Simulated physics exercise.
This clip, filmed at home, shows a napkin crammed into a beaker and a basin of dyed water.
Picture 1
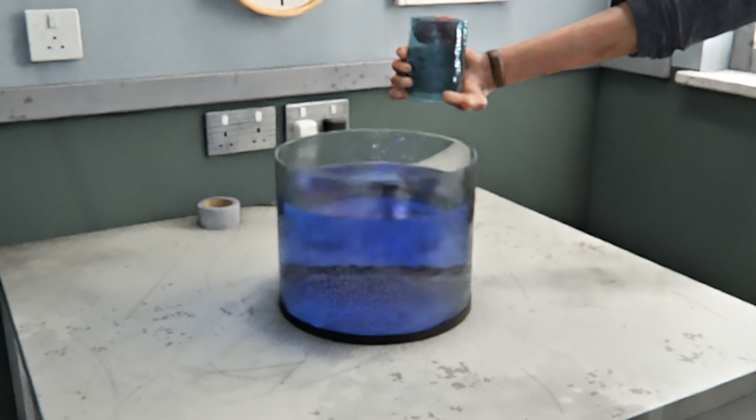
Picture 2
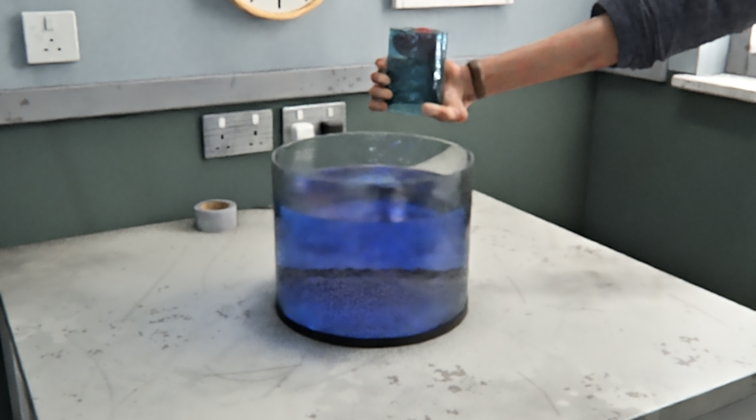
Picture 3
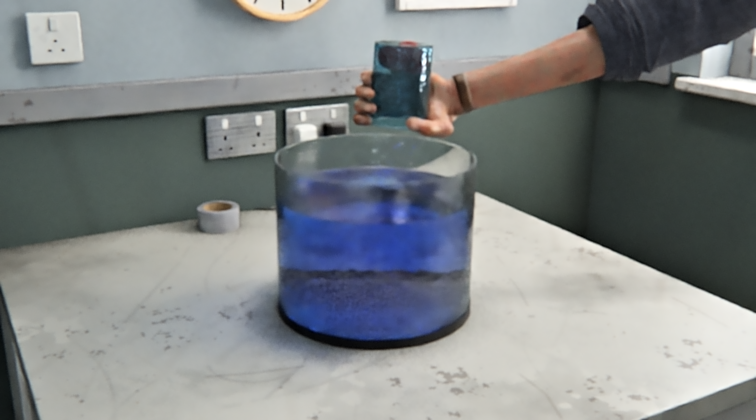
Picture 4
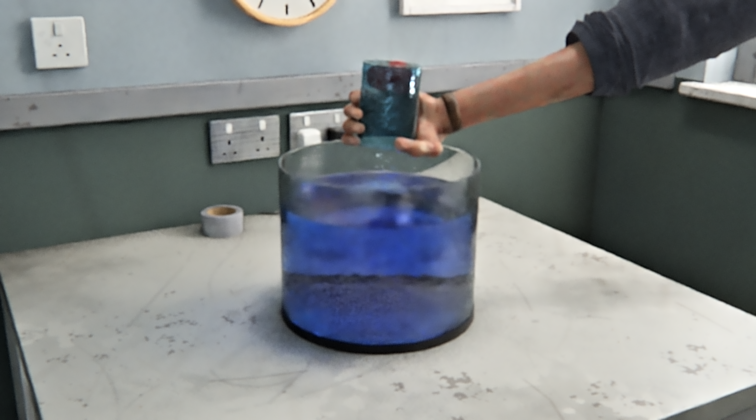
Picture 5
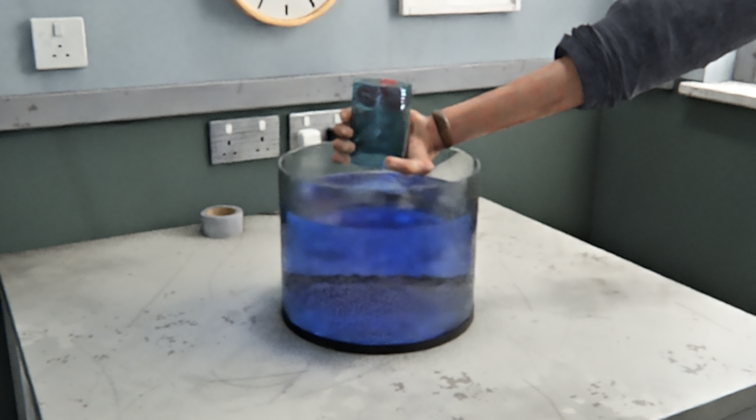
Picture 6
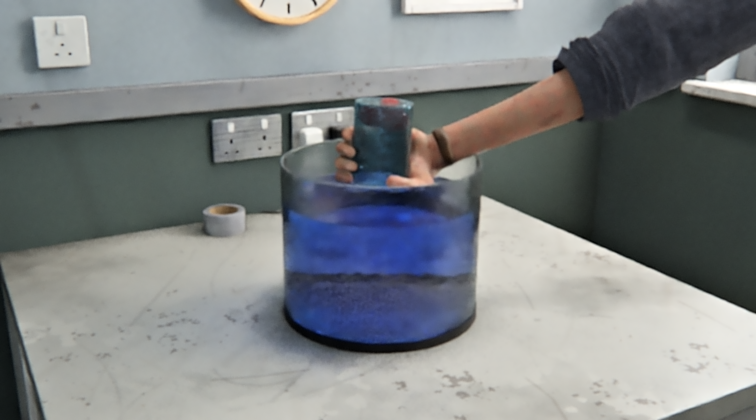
A hand holding a bluish beaker mouth down, with a napkin crammed inside, moved a little left and lowered it over a clear basin of blue-dyed water until it was just above the surface.
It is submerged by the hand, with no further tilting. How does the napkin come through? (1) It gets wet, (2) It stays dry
Answer: 2.
Shortly, the beaker enters the dyed water.
Then, air is trapped inside and holds the level down.
At the finish, the beaker is under, still full of air, and the napkin is dry.
